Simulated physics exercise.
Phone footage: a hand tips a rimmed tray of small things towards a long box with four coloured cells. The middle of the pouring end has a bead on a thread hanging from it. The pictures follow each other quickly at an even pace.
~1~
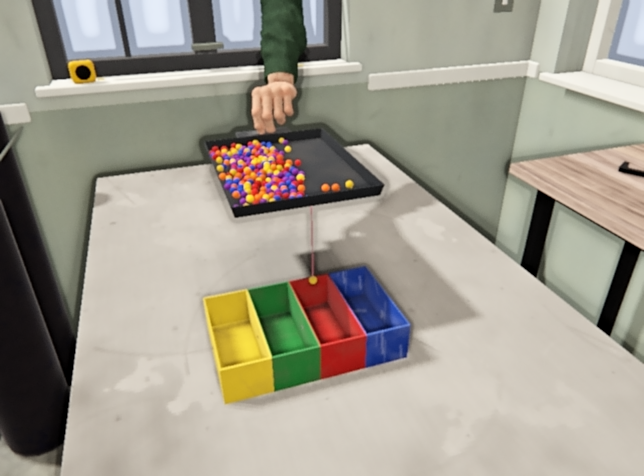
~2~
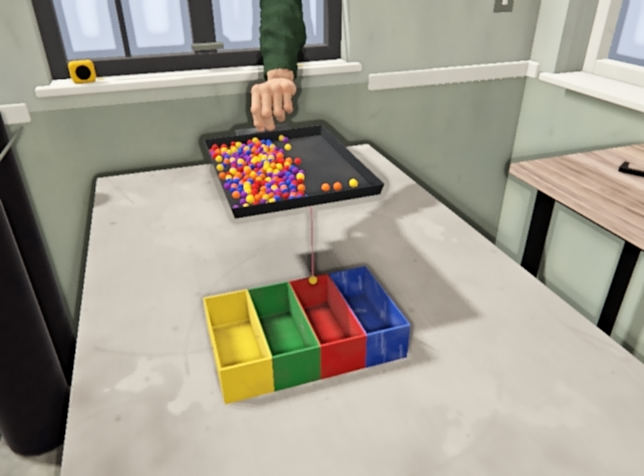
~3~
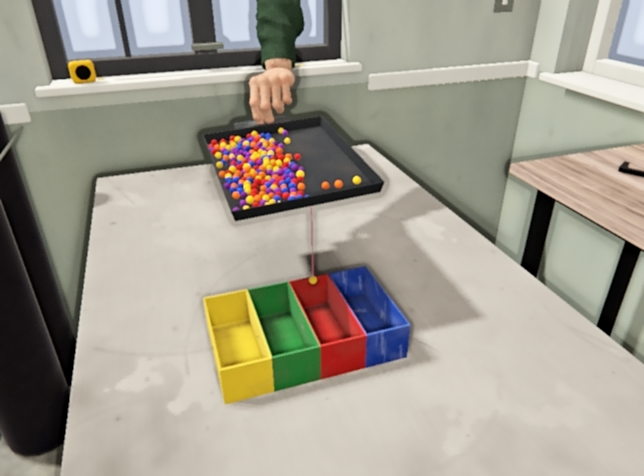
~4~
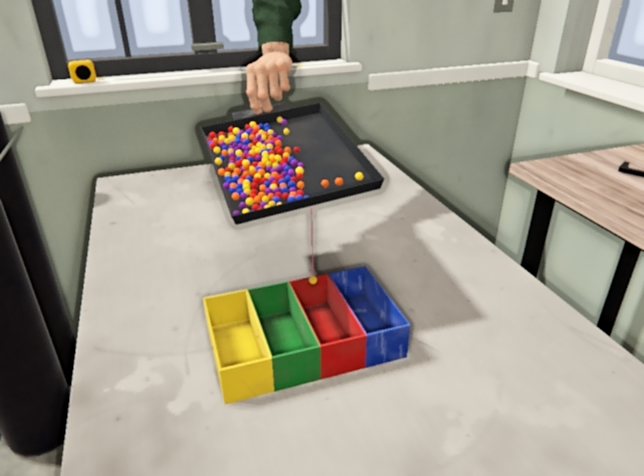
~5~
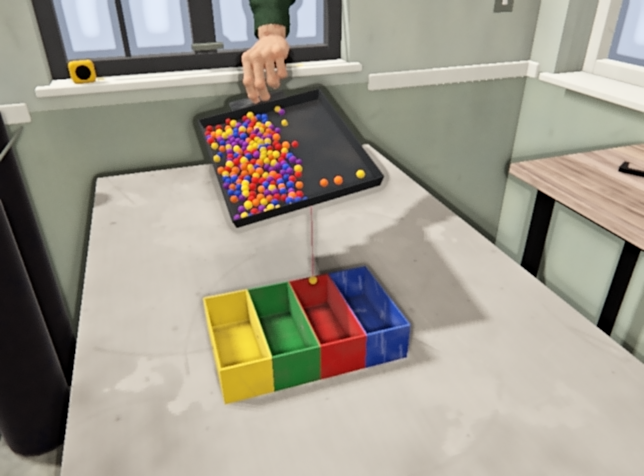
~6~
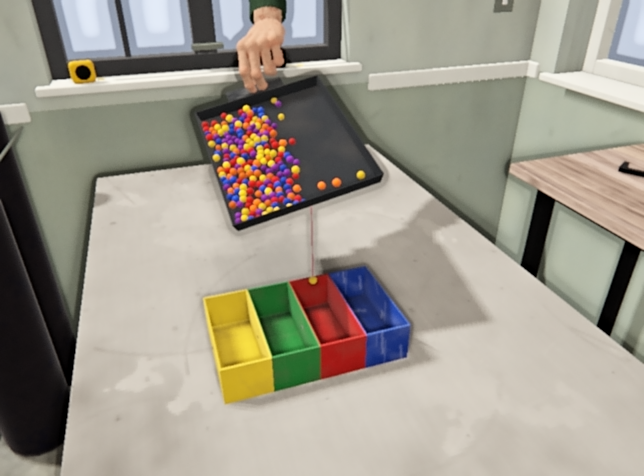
The video shows a hand holding a black rimmed tray of colourful beads above a box with yellow, green, red and blue cells, gradually raising the tray's far side while its near edge slants lower at the left corner.
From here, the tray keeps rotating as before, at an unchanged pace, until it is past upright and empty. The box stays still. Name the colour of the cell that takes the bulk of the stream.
Yellow.
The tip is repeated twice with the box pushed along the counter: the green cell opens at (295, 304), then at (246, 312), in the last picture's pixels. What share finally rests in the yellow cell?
It would be near 80 per cent first and near 0 per cent second.
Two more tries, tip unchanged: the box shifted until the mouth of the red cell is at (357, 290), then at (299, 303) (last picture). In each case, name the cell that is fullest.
That yellow cell, then that green cell.
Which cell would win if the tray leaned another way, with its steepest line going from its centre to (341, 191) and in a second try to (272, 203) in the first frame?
That blue cell, then that yellow cell.
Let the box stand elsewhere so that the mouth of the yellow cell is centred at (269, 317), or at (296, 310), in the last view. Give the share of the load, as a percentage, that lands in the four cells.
Try 1: Some 60 %; try 2: Some 0 %.
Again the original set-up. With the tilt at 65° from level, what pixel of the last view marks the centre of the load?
I'd put the middle of the pieces at roughly (246, 204).
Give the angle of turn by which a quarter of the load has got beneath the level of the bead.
Roughly 80 degrees at that moment.
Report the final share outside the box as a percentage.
About 0 per cent.
Just after the last frame, tray tipped steeply; the larger part on the tray; just a few in the yellow cell; just a few in the green cell; about a tenth falling or outside the box.
A moment on, tray tipped past a quarter turn; just a few on the tray; roughly two thirds in the yellow cell; roughly a third in the green cell; just a few in the red cell; about a tenth falling or outside the box.
Further on, tray tipped past a quarter turn; roughly two thirds in the yellow cell; roughly a third in the green cell; just a few in the red cell; about a tenth falling or outside the box.
When it is over, tray tipped past a quarter turn; roughly two thirds in the yellow cell; roughly a third in the green cell; just a few in the red cell; not one in the blue cell; about a tenth outside the box.
